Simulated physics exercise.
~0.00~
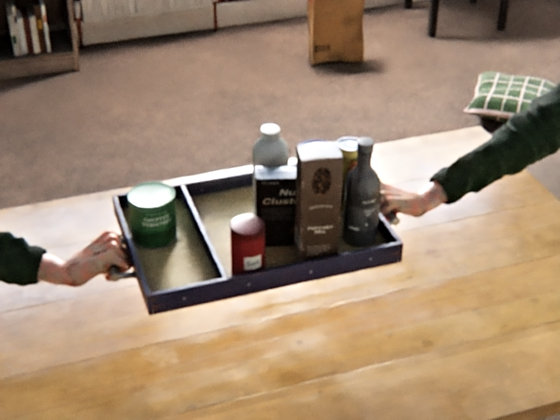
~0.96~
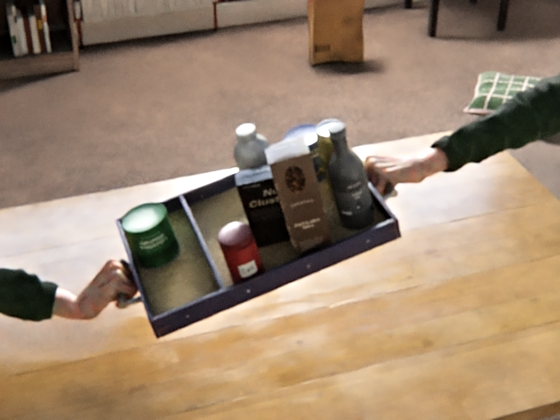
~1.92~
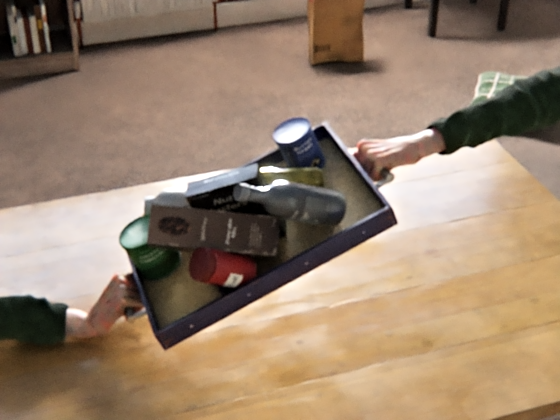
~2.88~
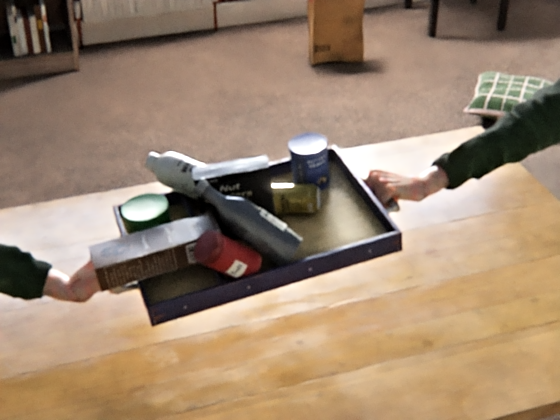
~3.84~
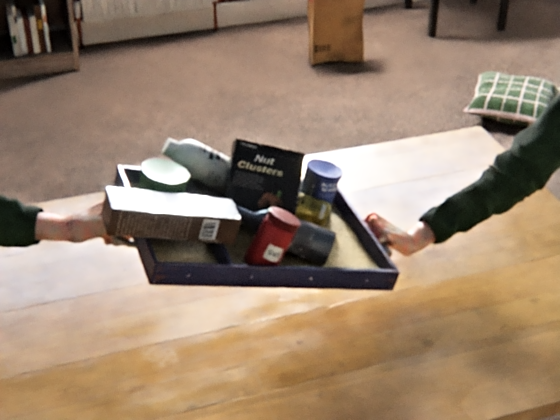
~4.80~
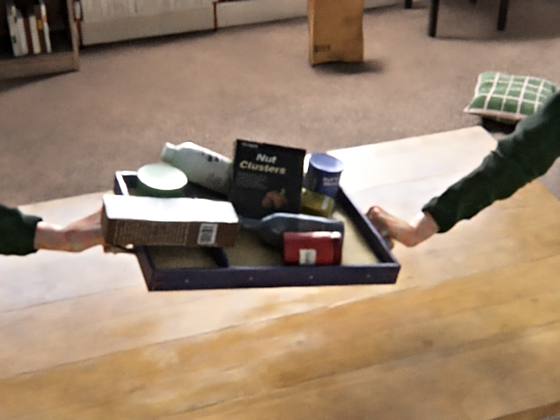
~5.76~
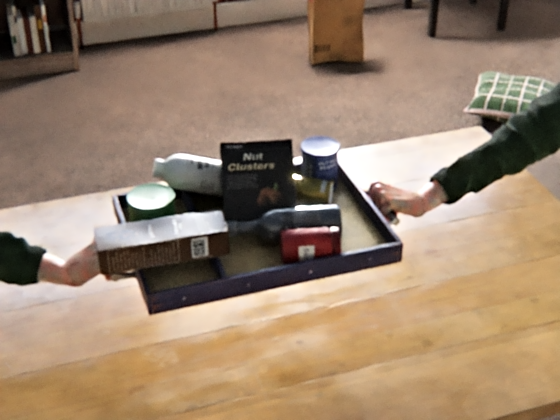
Two hands tilting a tray of groceries left, then right, and levelling it, with carton, bottles and red jar left toppled aboard.
